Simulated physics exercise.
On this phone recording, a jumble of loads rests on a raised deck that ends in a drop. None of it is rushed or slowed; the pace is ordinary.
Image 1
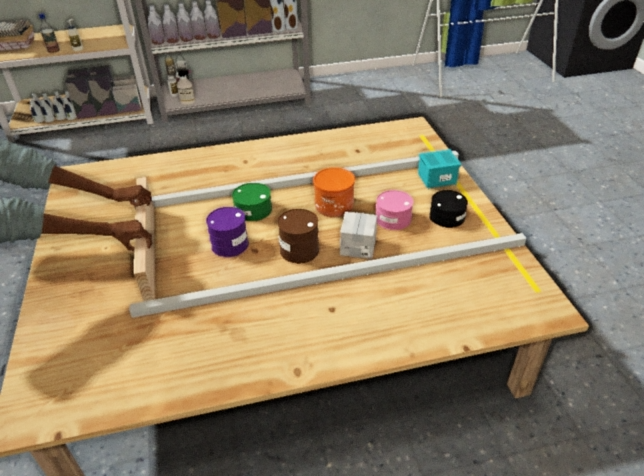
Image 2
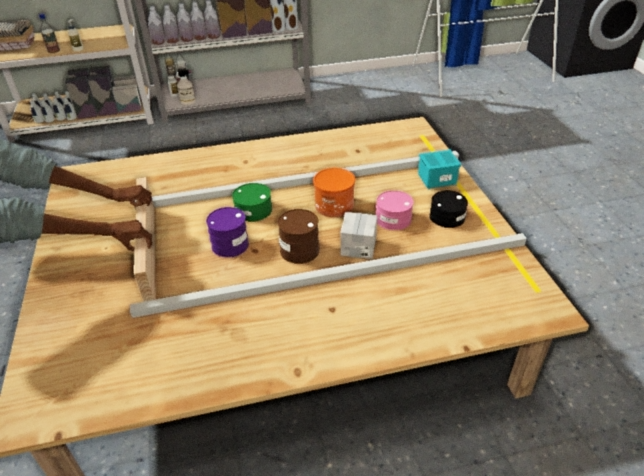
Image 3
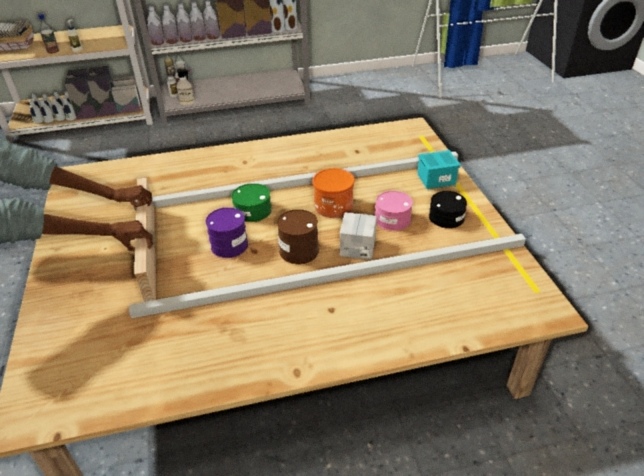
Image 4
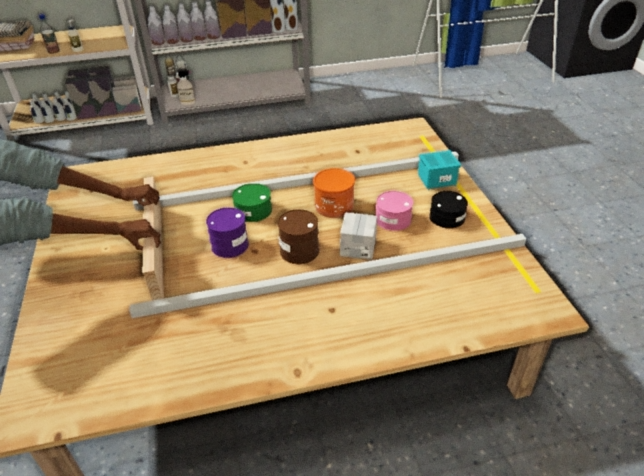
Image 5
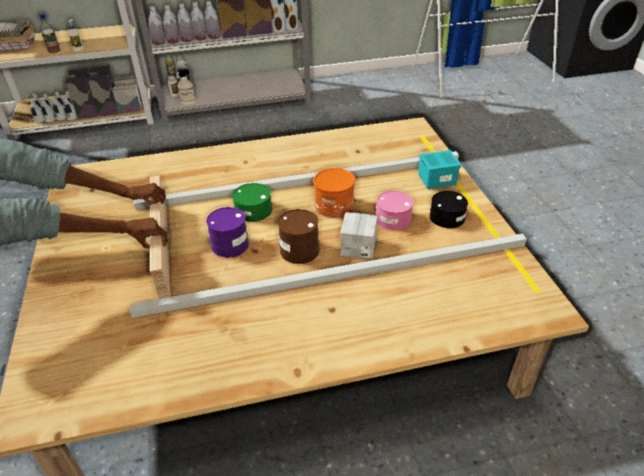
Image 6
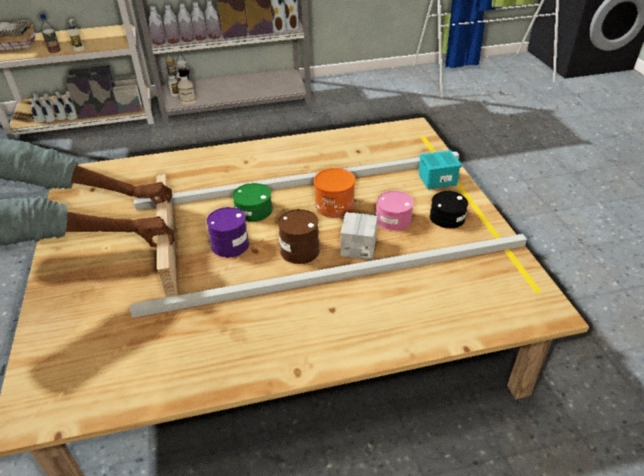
In a room with shelves along the wall, two hands hold a wooden plank upright on a table, left of several colourful containers between two pale rails, with yellow tape at the right. The plank stays still at first, then the hands push it slightly right, while the containers remain in place.
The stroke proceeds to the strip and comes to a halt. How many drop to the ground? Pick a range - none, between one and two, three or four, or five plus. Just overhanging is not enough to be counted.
Range: Five plus.
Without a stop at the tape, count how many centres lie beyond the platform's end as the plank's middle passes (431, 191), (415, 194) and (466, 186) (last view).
Counts per position: 2 / 1 / 5.
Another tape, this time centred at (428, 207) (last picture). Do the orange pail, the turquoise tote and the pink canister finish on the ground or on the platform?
The orange pail stays put. The turquoise tote ends up down. The pink canister stays put.
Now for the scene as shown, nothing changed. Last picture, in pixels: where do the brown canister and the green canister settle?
Final pixels, roughly: (511, 210) for the first, (468, 163) for the other.
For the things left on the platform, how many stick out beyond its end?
You'd get 3.
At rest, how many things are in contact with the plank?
It ends up touching 3.
Early on, none off yet; turquoise tote at rest near (439, 170); black canister at rest near (449, 210); pink canister at rest near (394, 211).
A while later, none off yet; turquoise tote at rest near (439, 170); black canister moving near (451, 210); pink canister travelled a little near (416, 213).
Further along, none off yet; turquoise tote travelled about its own width near (463, 161); black canister travelled well along near (508, 203); pink canister travelled well along near (474, 206).
Finally, the number that fall off is five or more; lost, orange pail, white parcel, pink canister, black canister and turquoise tote.
